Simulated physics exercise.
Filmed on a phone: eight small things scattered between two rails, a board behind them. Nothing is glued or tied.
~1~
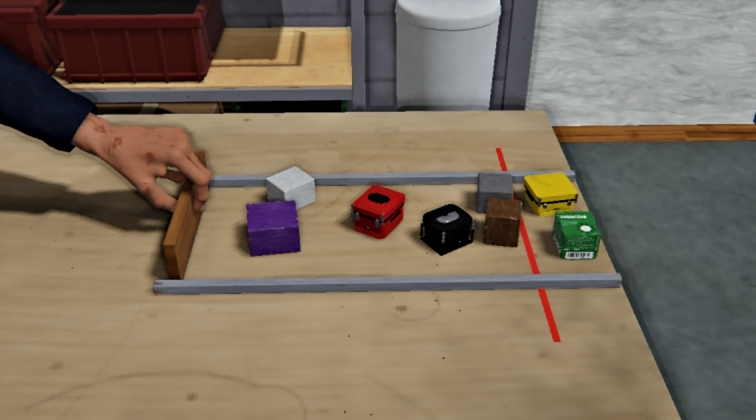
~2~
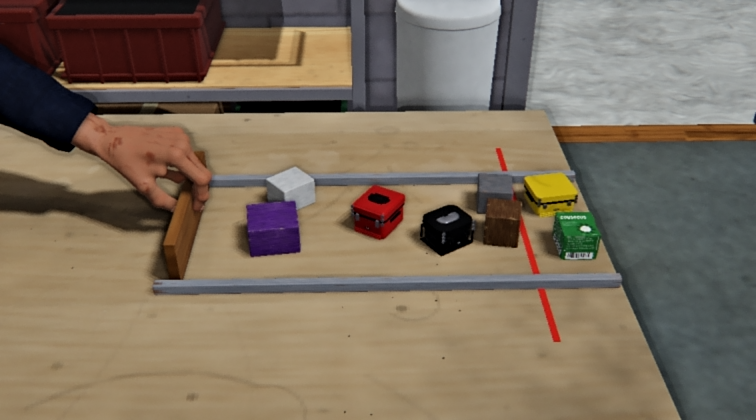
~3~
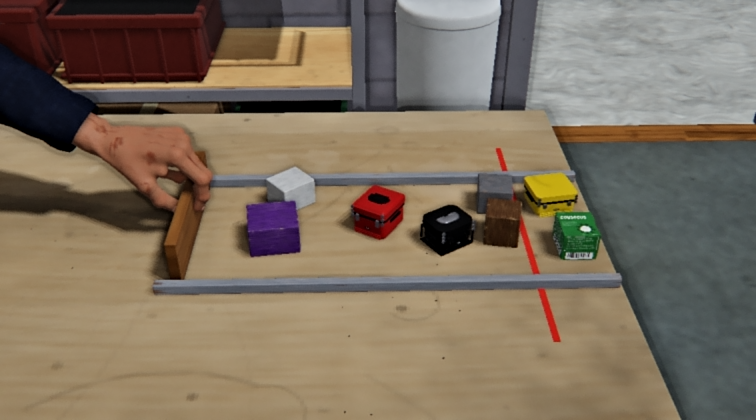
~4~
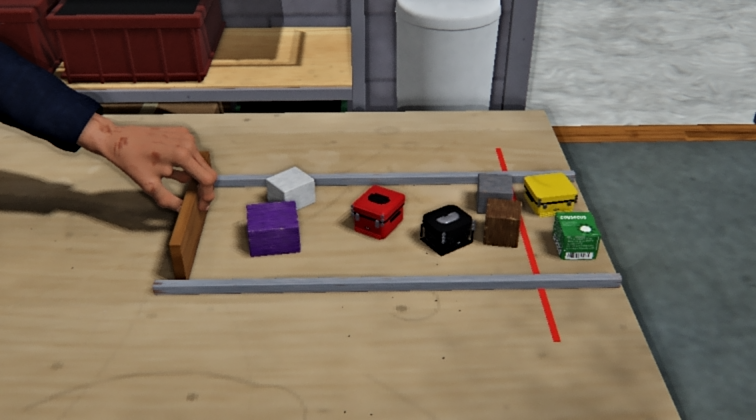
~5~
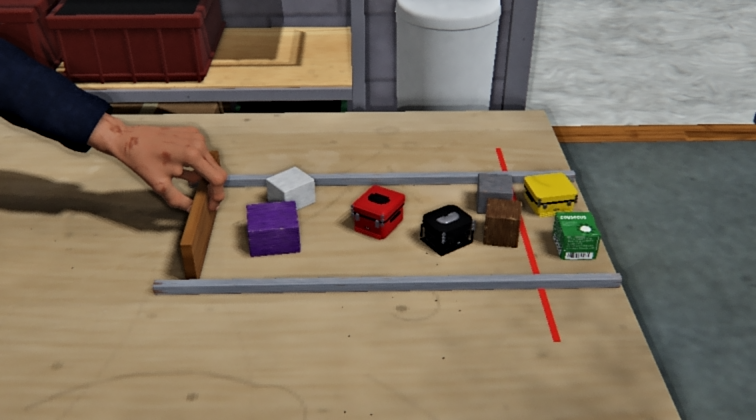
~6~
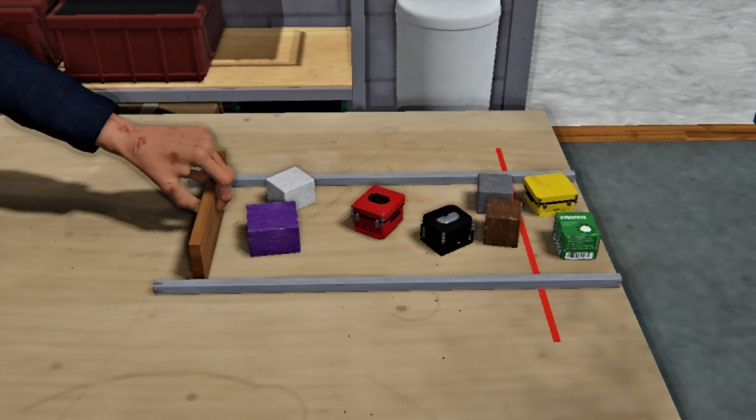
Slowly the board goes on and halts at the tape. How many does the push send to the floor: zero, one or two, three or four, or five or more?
As it turns out, the number that fall off is three or four.
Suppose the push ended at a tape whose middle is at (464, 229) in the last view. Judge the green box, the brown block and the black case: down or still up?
The green box drops off, the brown block survives, the black case remains up.
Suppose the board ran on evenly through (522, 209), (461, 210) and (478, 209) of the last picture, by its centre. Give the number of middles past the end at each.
It would be 3, 1 and 1.
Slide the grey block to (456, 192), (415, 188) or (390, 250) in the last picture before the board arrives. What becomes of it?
In turn it survives; survives; remains up.
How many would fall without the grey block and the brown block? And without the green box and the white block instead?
2 in the first case, 1 in the second.
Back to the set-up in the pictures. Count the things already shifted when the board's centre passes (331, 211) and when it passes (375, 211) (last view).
At the one place 3, at the other 4.
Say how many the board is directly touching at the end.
It touches 2.
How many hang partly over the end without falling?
That would be 3.
Soon after, none off yet; green box at rest near (576, 236); yellow case at rest near (549, 195); grey block at rest near (494, 194).
In the end, the number that fall off is three or four; gone, brown block, yellow case and green box.
